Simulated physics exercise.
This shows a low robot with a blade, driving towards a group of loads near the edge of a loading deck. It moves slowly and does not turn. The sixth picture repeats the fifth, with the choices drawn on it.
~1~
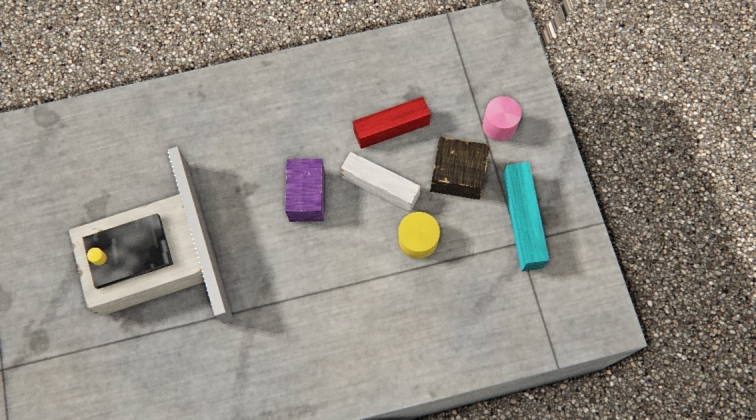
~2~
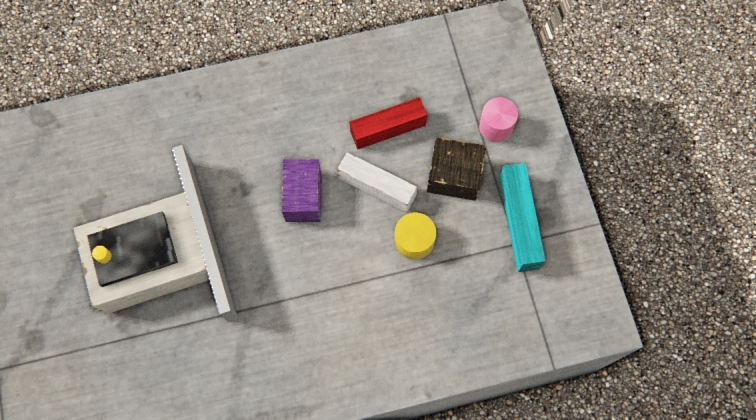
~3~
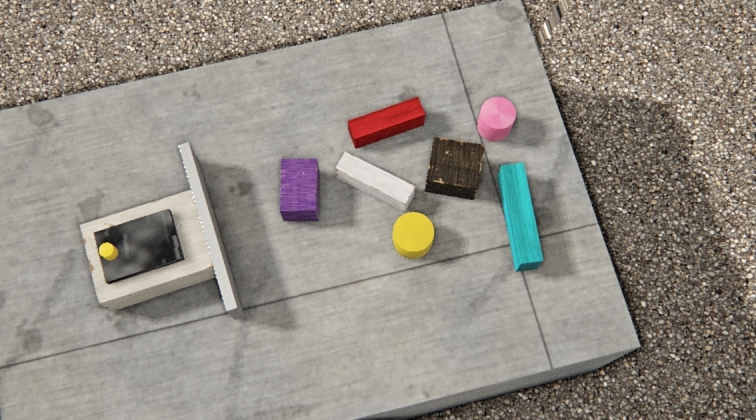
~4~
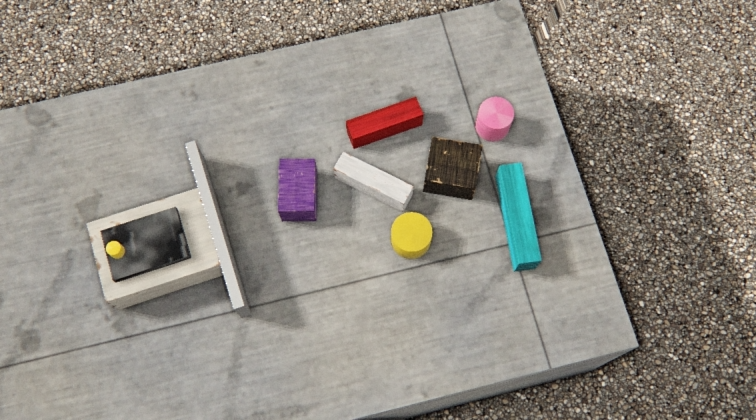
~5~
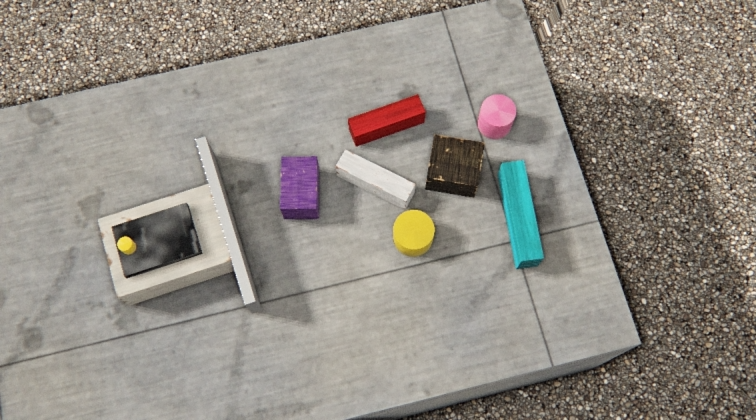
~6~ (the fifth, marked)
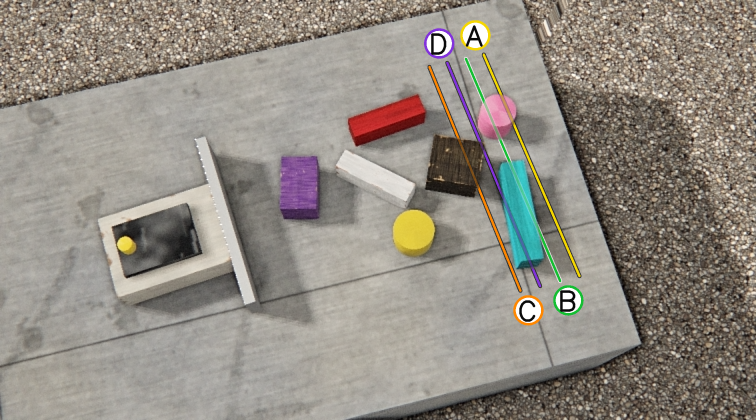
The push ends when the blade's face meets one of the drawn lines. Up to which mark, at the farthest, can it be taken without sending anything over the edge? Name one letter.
D is the last safe line.
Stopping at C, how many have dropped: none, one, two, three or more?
The count is none.
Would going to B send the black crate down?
Yes.
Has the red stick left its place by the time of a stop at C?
Yes.
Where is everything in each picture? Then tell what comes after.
Pink canister (502, 119); black crate (459, 168); yellow canister (419, 236), in the first frame.
Robot (138, 246); turquoise stick (522, 218), in the second frame.
Robot (145, 244); purple crate (300, 190), in the third frame.
Robot (151, 242); pink canister (495, 120), in the fourth frame.
Robot (162, 238); yellow canister (413, 234); turquoise stick (520, 215); white bar (376, 179), in the fifth frame.
On the marked copy, A at (529, 160); B at (511, 165); C at (473, 174); D at (492, 169).
Following D. Soon after the start, robot (261, 214); purple crate (339, 177); white bar (385, 177).
Later, robot (359, 191); turquoise stick (532, 214); pink canister (499, 114).
In the end, robot (434, 174); black crate (567, 135); pink canister (544, 103); nothing has fallen.
As for the rest, A drops the pink canister and black crate; B drops the pink canister and black crate; C is safe but short.
